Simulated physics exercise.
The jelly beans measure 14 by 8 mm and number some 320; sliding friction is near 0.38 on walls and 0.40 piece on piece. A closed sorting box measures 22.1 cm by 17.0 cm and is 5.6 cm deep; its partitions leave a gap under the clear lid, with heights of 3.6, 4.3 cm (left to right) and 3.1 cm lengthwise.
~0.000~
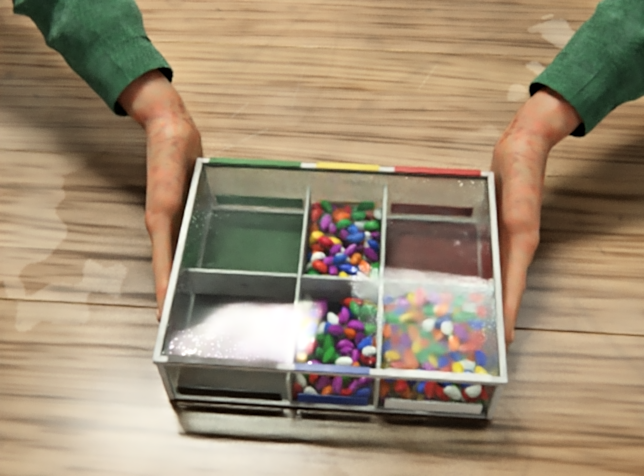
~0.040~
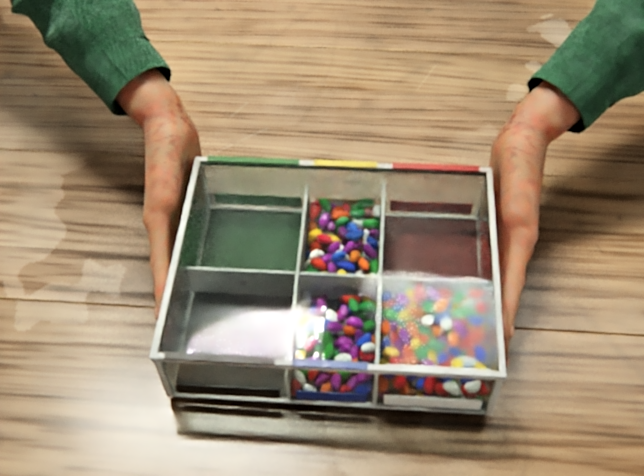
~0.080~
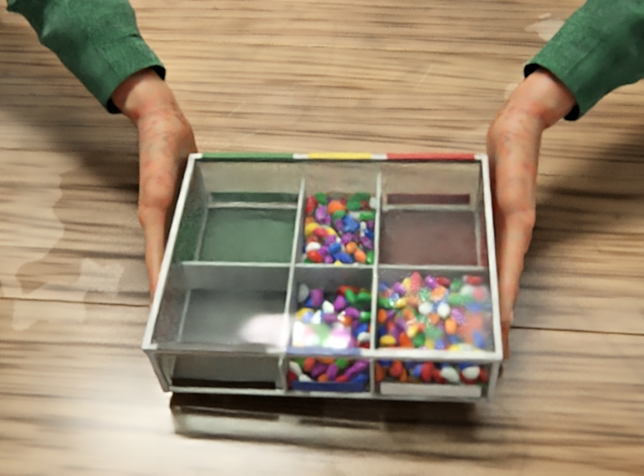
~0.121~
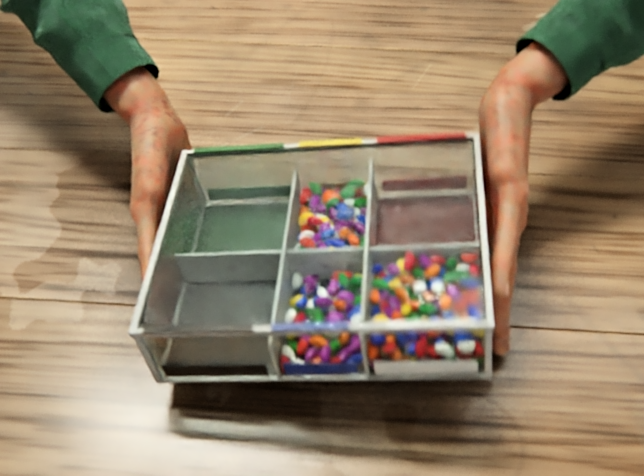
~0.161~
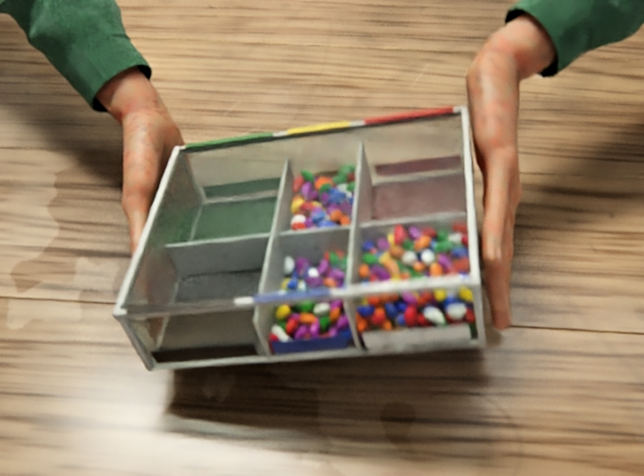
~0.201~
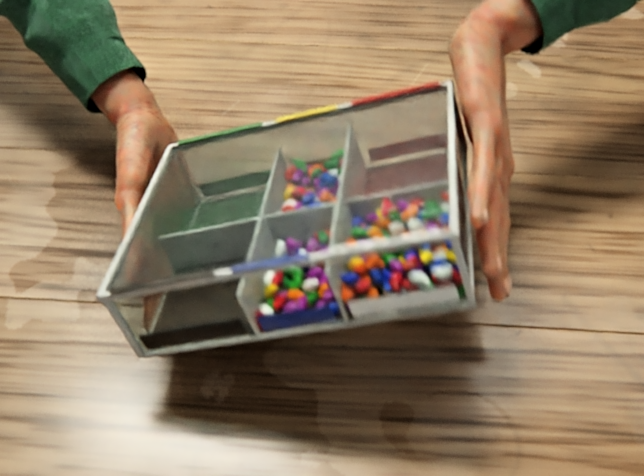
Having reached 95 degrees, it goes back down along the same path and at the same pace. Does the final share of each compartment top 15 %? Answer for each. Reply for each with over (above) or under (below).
Red - under, blue - under, green - over, yellow - over, white - over, black - under.
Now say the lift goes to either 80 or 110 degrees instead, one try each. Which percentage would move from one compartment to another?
I'd expect close to 35 and then close to 65 per cent.
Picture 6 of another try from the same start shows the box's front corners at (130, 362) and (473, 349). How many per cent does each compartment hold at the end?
Red 0; blue 10; green 5; yellow 5; white 45; black 35.
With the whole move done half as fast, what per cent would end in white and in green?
The white compartment would end with 20 per cent and the green compartment with 45 per cent.
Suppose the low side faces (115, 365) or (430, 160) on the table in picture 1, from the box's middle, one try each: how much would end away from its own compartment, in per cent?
About 35 per cent on the first try and 50 per cent on the second.
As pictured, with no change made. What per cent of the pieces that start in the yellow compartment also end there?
Around 60 percent stays put.
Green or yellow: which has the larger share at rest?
Result: Green has more.
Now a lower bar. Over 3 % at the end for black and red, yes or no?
For black, it does not, for red, it does.
Then, at 0.72 s, tilt 94 degrees; red 5 %, blue 15 %, green 10 %, yellow 30 %, white 40 %, black 5 %.
Then, at 1.07 s, tilt 38 degrees; red 10 %, blue 5 %, green 35 %, yellow 25 %, white 30 %.
Then, at 1.50 s, tilt 0 degrees; red 10 %, blue 5 %, green 35 %, yellow 25 %, white 25 %.
At rest (2.0 s), red 10 %, blue 5 %, green 35 %, yellow 25 %, white 25 %, black 0 %.
